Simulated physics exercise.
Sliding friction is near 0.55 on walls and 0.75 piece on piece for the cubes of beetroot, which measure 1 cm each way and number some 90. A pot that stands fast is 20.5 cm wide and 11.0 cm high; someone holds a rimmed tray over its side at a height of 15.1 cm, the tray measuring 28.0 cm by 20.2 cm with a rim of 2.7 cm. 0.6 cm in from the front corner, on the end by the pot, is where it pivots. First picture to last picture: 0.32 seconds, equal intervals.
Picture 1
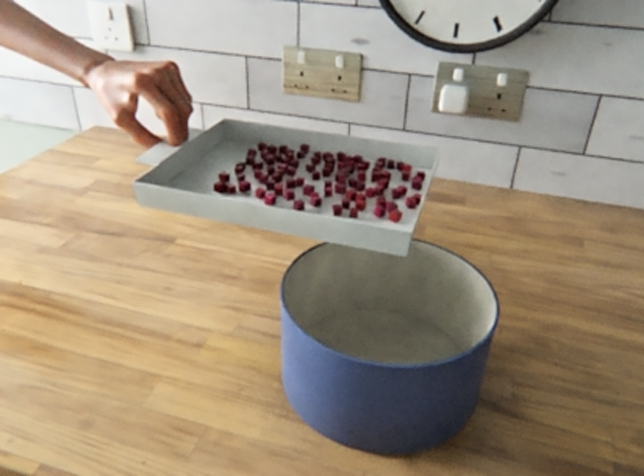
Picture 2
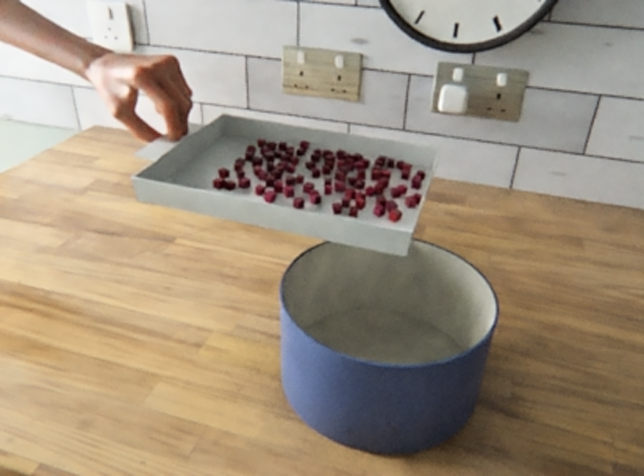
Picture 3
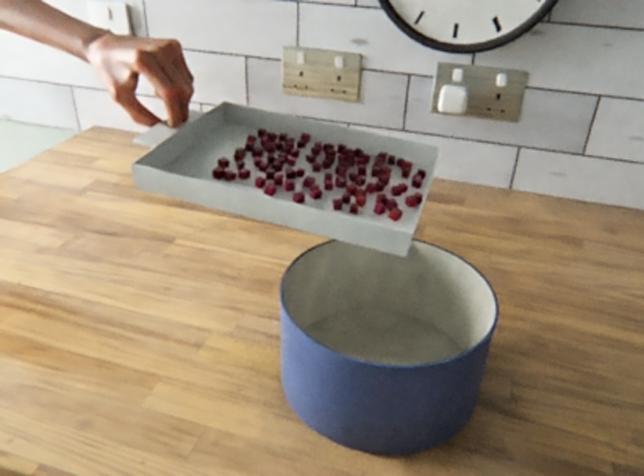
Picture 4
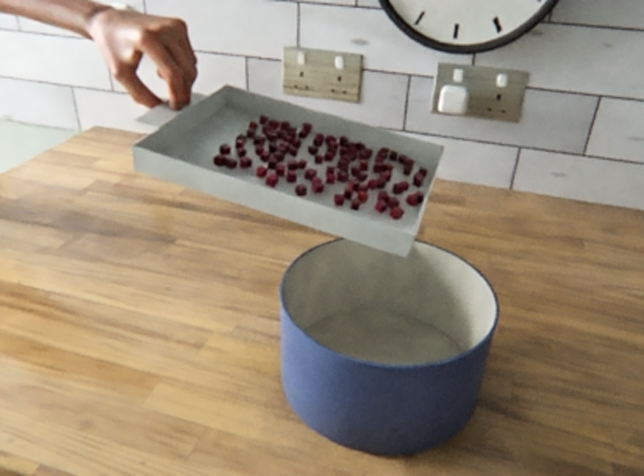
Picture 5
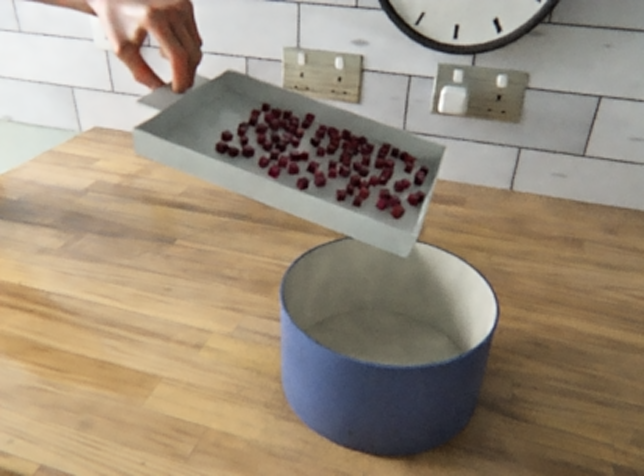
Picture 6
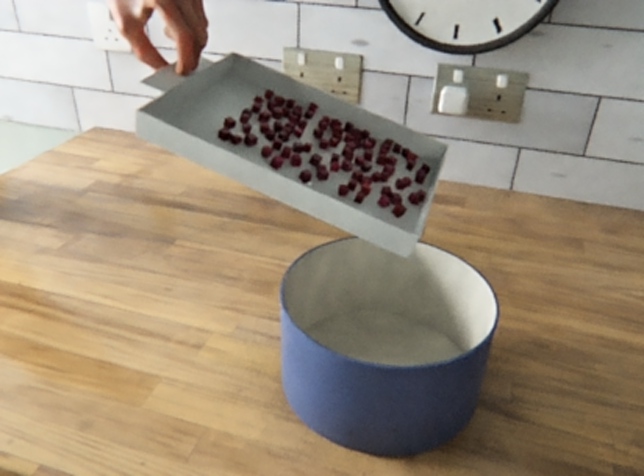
A hand at the upper left grips the end of a shallow grey tray scattered with small dark-red cubes, its right end above a round blue pot with a pale inside. They are on a wooden worktop seen from slightly above, before white tiles with sockets and a clock. The hand steadily raises the tray's left end, slanting it down rightward, while the pot and camera stay still.
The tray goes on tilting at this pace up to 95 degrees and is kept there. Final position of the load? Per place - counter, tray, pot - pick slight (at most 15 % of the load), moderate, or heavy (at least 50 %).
Counter - moderate; tray - moderate; pot - moderate.
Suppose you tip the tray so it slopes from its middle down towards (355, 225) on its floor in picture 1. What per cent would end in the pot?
I'd estimate about 80 %.
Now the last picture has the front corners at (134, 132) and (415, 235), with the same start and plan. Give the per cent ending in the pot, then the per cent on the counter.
Per cent by place - pot 65, counter 25.
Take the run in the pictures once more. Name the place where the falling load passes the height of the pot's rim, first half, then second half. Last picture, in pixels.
(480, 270) first, (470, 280) later, roughly.
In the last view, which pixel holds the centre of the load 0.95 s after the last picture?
I reckon close to (444, 192).
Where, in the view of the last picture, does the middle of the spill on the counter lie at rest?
(524, 346), about.
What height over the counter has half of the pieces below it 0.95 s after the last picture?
I'd put it near 18 cm.
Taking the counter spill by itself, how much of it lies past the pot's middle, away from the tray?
About 90 percent of the spill.
Then, 0.57 s after the last picture, tilt 54 degrees; the tray holds 100 %, the pot 0 %.
Then, 0.95 s after the last picture, tilt 78 degrees; the tray holds 85 %, the pot 5 %.
Then, 1.42 s after the last picture, tilt 95 degrees; the tray holds 80 %, the pot 5 %.
In the end, counter 40 %, tray 30 %, pot 35 %.
